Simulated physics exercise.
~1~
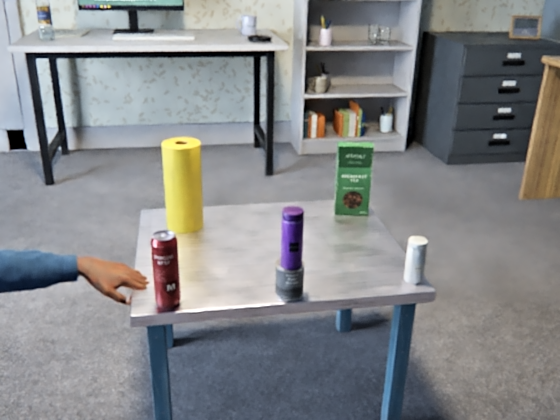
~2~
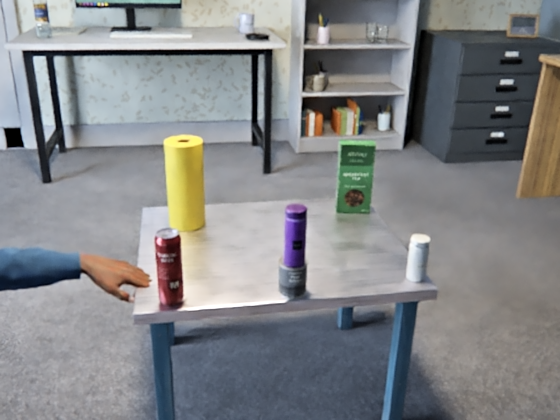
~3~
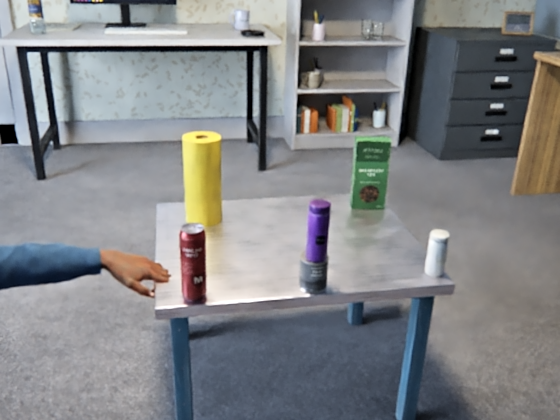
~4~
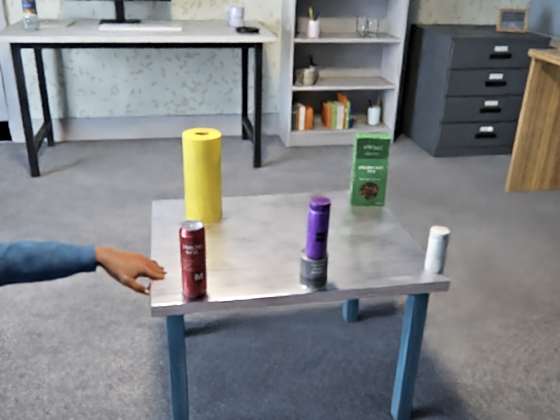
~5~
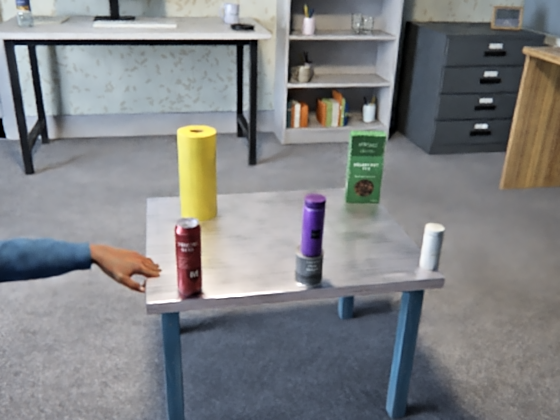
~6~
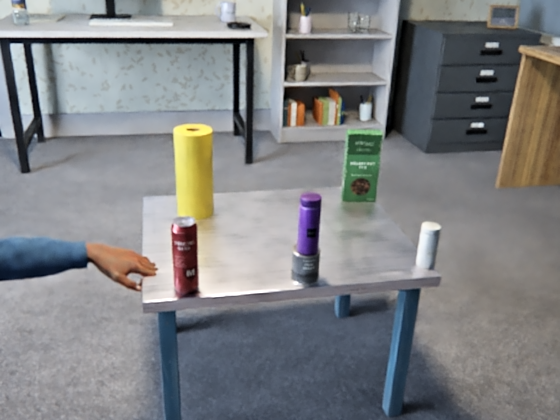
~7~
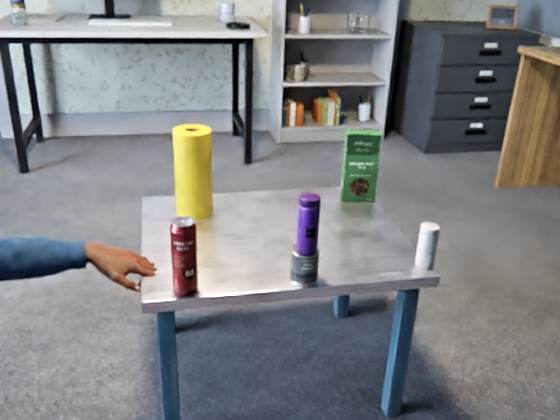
A hand in a blue sleeve reaches in from the left and rests at the edge of a small metal-topped table with blue legs, seen from slightly above in a carpeted office. A red can stands near the hand, a tall yellow roll and a green packet stand at the back, a purple shaker sits atop a grey tin near the front, and a white shaker stands by the right edge. The view shifts, and the table and everything on it slide slightly rightward in view, then drift slightly back. Finally the view settles, with the hand still there and everything upright.
